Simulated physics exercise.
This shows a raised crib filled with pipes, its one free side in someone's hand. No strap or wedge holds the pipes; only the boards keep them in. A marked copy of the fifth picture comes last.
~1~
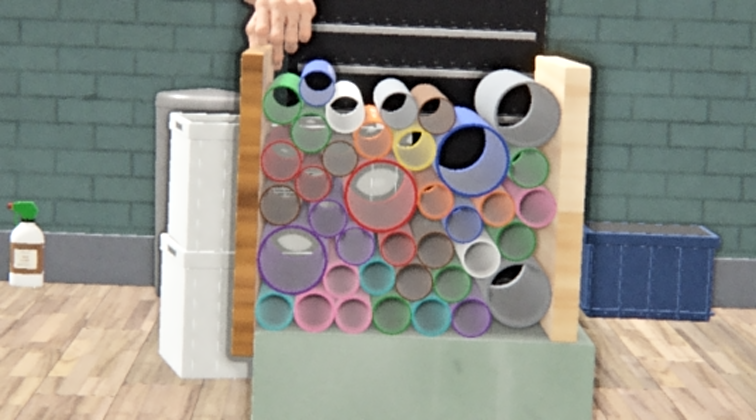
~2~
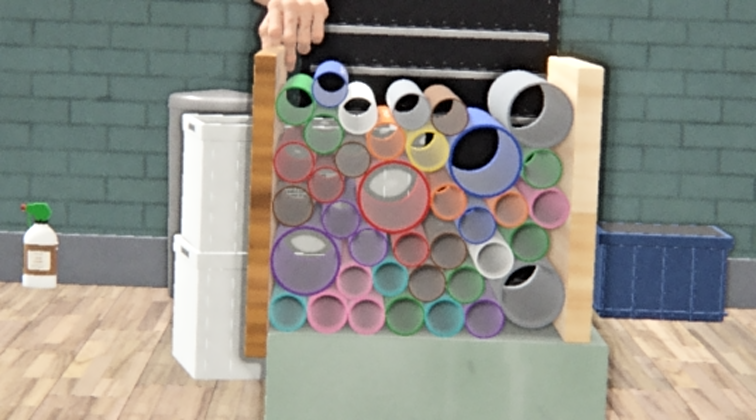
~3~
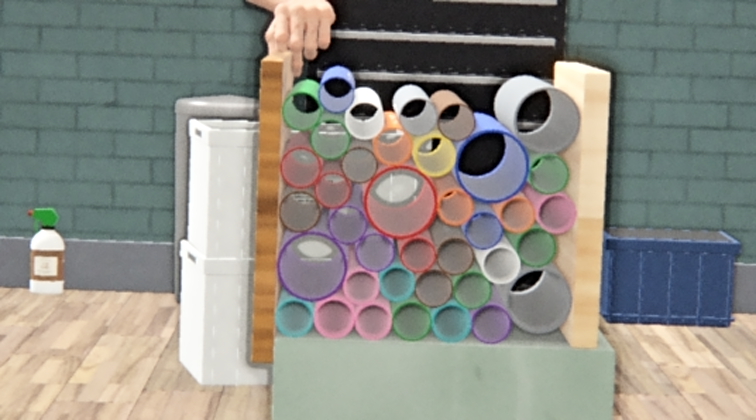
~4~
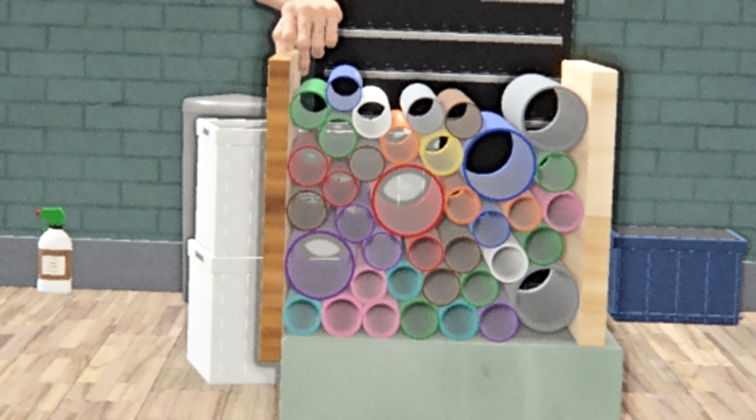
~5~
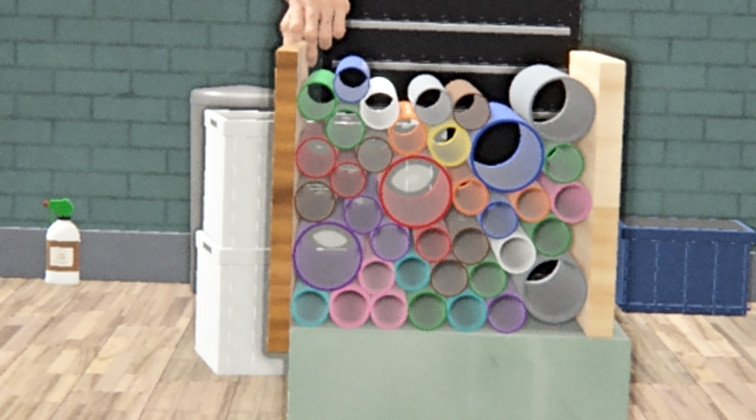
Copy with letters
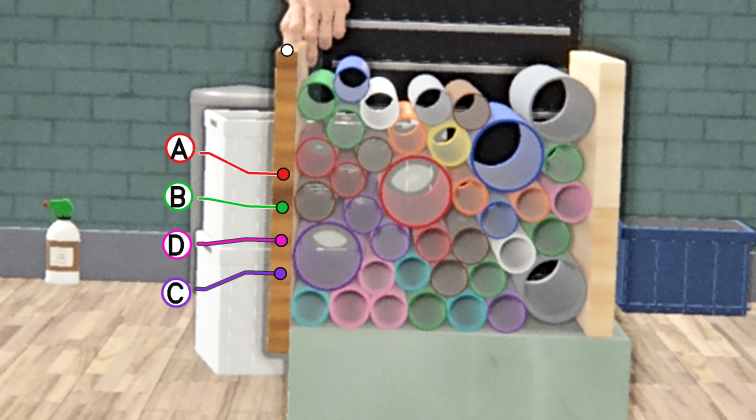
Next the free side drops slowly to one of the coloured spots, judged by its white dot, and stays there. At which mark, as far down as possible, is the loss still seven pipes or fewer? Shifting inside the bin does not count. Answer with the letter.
The lowest mark that will do is B.
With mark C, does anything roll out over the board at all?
At C: Yes.
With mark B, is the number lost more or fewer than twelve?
At B, fewer than twelve.
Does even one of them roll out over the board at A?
At A: Yes.
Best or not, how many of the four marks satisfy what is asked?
Two of the four.
On the copy, A at (284, 174); B at (283, 207); C at (281, 274); D at (282, 240); the white dot at (287, 50).
On B. First, top of the board (296, 123).
Then, top of the board (294, 206).
Finally, top of the board (294, 207), five out over the board.
By contrast, A two out over the board; C more than seven out over the board; D more than seven out over the board.
